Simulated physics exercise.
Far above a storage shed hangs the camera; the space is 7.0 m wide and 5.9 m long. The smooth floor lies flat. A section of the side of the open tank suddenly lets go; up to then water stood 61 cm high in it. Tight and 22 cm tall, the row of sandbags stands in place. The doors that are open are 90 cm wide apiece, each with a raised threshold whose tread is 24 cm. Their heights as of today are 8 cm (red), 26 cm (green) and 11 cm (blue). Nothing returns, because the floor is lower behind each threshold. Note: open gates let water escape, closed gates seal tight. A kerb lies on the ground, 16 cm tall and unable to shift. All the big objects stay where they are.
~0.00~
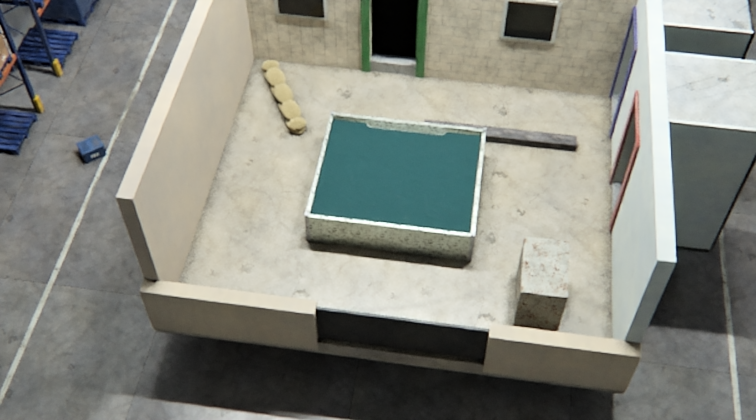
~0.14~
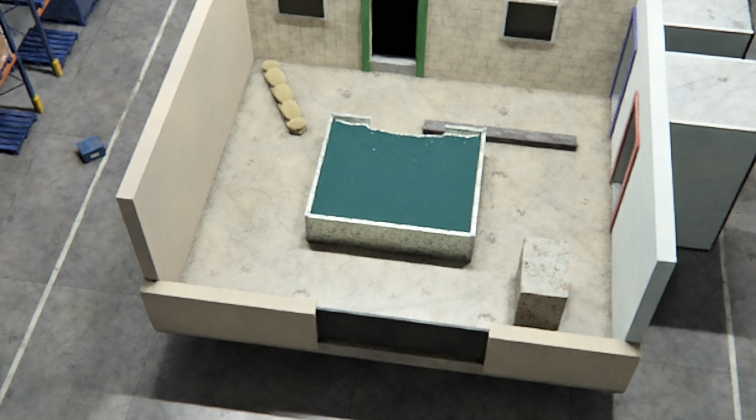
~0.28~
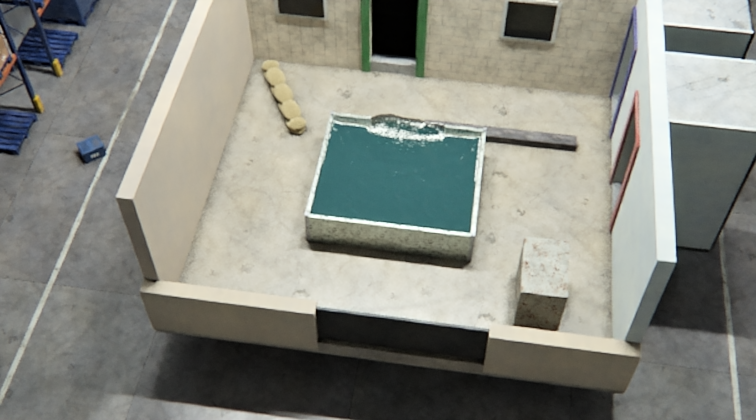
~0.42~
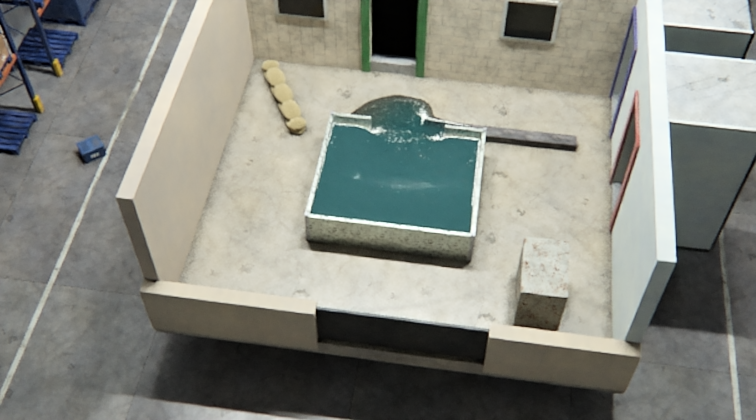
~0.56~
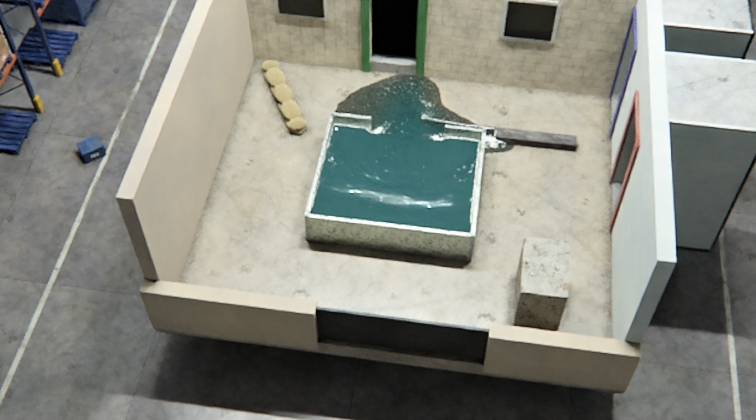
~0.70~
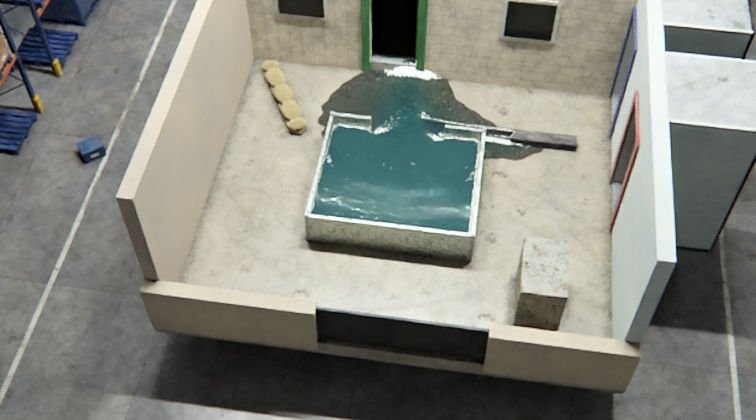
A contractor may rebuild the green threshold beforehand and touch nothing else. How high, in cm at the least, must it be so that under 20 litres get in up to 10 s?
It would need to be roughly 34 cm high.
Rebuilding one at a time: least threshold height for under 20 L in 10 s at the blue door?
At the blue door it takes roughly 19 centimetres.
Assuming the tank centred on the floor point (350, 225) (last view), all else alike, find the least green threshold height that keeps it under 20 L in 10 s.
At least roughly 29 cm high.
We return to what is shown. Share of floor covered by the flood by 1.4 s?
20 %.
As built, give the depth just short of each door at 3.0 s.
Lab note, cm: Red 7; green 29; blue 22.
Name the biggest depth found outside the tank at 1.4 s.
Roughly 45 cm.
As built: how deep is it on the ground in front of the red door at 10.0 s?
8.0 cm.
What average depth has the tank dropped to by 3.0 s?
I'd put it at some 32 centimetres on average.
After 1.4 s water covers 20 % of the floor, deepest (45 cm) near (426, 137); 38 cm at the green door, 24 litres in over its 26 cm threshold.
After 3.0 s water covers 40 % of the floor, deepest (35 cm) near (285, 79); 29 cm at the green door, 89 litres in over its 26 cm threshold.
After 10.0 s water covers 95 % of the floor, deepest (14 cm) near (285, 79); 14 cm at the green door, 94 litres in over its 26 cm threshold.
At the green door as built, the water arrived by 0.7 s and peaked near 38 cm at 1.4 s.
Run again over the same 10 s with other heights there, 55 litres in over 29.5 cm, 1 litre over 40 cm. The limit of 20 litres is kept from about 34 cm up.
